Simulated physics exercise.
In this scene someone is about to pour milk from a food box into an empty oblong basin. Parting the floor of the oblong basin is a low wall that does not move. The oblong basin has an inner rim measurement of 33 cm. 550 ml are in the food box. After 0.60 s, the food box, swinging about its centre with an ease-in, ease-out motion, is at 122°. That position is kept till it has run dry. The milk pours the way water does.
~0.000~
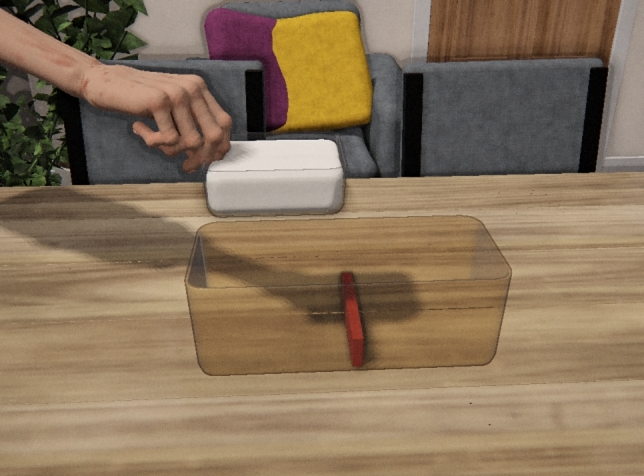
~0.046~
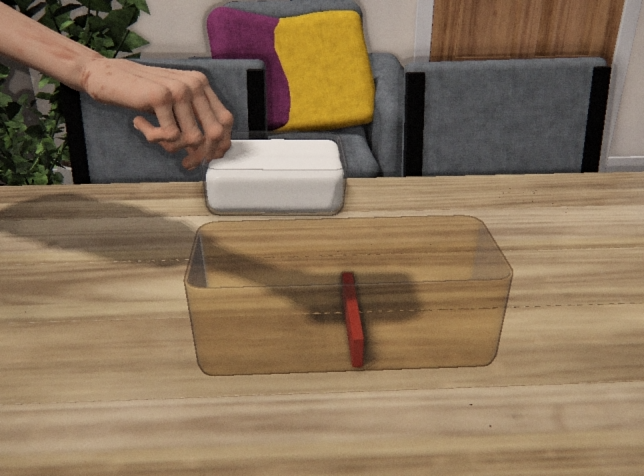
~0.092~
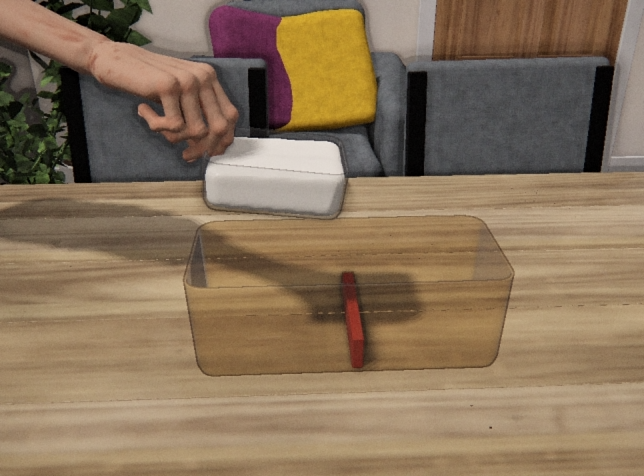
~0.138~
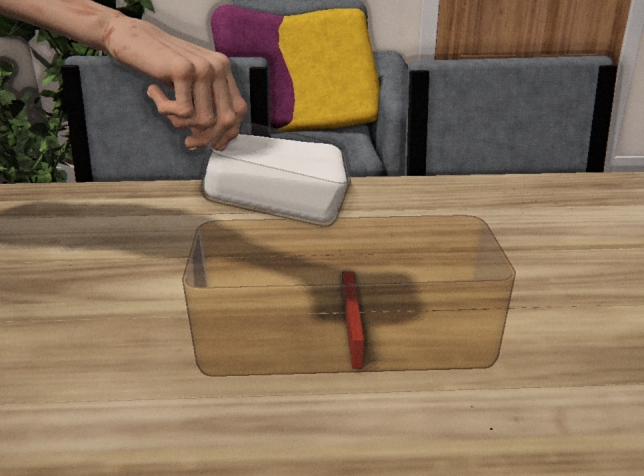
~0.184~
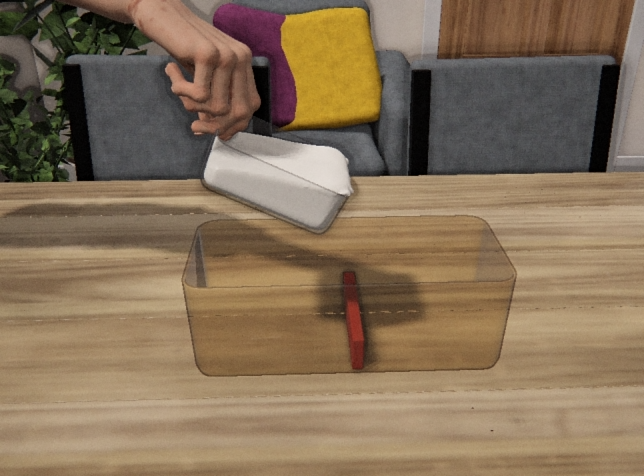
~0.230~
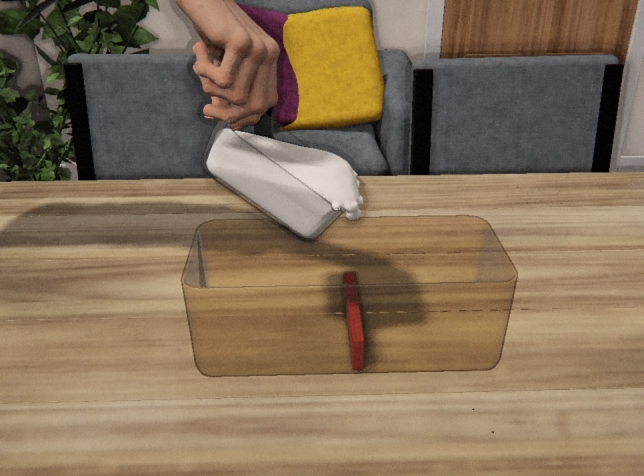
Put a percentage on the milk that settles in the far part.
Roughly 66 per cent ends up there.
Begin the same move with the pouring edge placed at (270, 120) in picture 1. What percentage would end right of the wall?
10 %.
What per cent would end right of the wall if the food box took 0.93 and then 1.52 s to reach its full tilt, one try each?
Some 80 and 75 per cent, in that order.
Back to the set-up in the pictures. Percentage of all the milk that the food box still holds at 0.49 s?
Still held: Roughly 4 % of the total.
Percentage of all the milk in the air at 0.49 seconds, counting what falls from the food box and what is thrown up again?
Share: Roughly 5 per cent.
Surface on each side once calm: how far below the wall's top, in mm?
Some 32 mm on the left and 20 mm on the right.
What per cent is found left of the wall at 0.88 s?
Reading: Approx. 26 per cent.
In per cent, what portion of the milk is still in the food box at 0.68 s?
0 per cent or thereabouts.
After 0.49 s the tilt is 112° and 4 per cent is still to pour, 18 is left of the wall and 73 right of it.
After 0.68 s the tilt is 122° and 0 per cent is still to pour, 22 is left of the wall and 64 right of it.
After 0.88 s the tilt is 122° and 0 per cent is still to pour, 26 is left of the wall and 71 right of it.
After 1.10 s the tilt is 122° and 0 per cent is still to pour, 31 is left of the wall and 66 right of it.
In the end 31 per cent lies left of the wall, 66 right of it and 3 outside.
